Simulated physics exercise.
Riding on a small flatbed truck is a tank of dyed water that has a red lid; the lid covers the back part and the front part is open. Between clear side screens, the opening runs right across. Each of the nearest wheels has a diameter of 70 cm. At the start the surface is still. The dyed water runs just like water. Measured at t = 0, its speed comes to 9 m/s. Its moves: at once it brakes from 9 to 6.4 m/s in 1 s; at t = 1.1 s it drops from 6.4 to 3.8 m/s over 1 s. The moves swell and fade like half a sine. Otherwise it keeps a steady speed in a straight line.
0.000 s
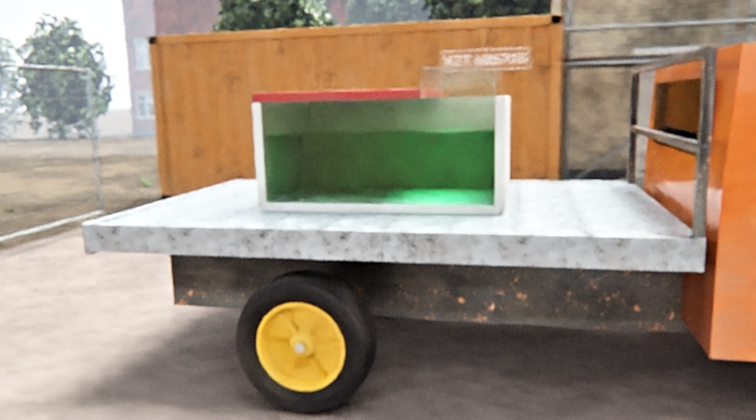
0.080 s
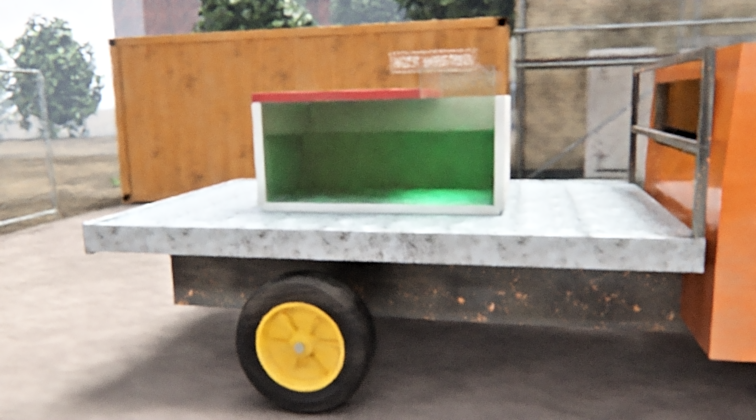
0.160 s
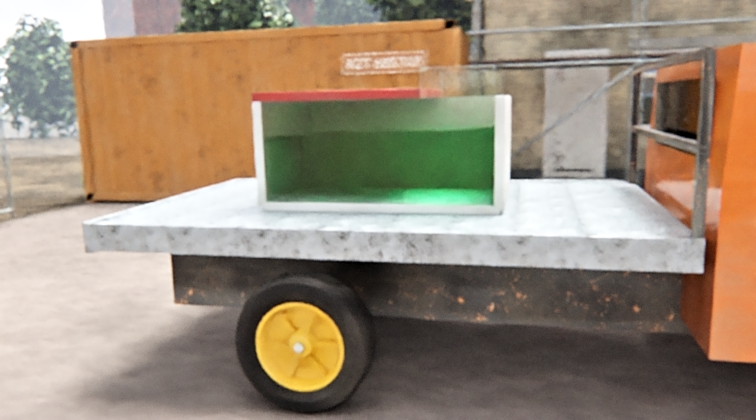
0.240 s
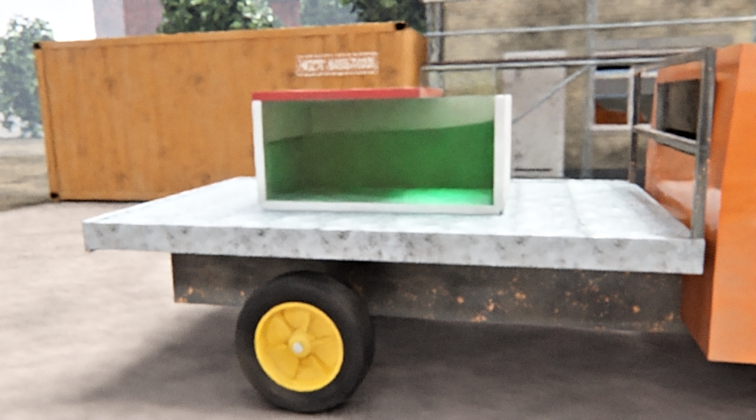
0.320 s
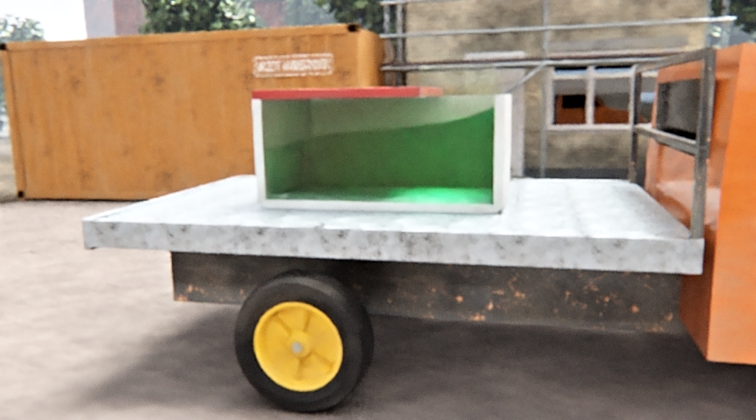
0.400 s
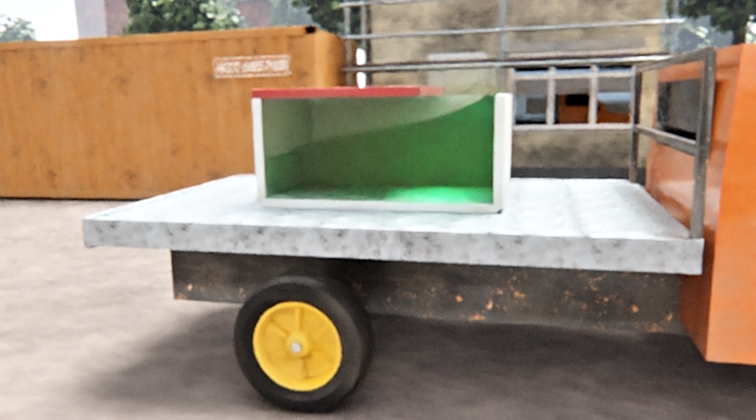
An orange flatbed truck with a pale grey bed and a yellow-hubbed wheel is seen from the side on an outdoor lot. On the bed sits a white-edged tank of green water with a red lid over its left part, before an orange container, trees and a building. The camera keeps pace as the background slides left, and the water climbs at the right while sinking at the left.
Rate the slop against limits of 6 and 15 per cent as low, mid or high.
High.
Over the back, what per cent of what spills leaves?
Roughly 0 in a hundred.
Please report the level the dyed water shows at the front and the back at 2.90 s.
The level sits near 18 cm in front and near 52 cm behind.
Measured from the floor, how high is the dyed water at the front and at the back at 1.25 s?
About 40 cm at the front, 22 cm at the back.
Then, 1.25 s in, the surface stands 23 cm at the back and 39 cm at the front; 13 per cent has gone, over the front.
Then, 2.10 s in, the surface stands 12 cm at the back and 58 cm at the front; 19 per cent has gone, over the front.
Then, 2.90 s in, the surface stands 52 cm at the back and 17 cm at the front; 20 per cent has gone, over the front.
Then, 4.99 s in, 20 per cent has gone, over the front, 76 of 380 litres.
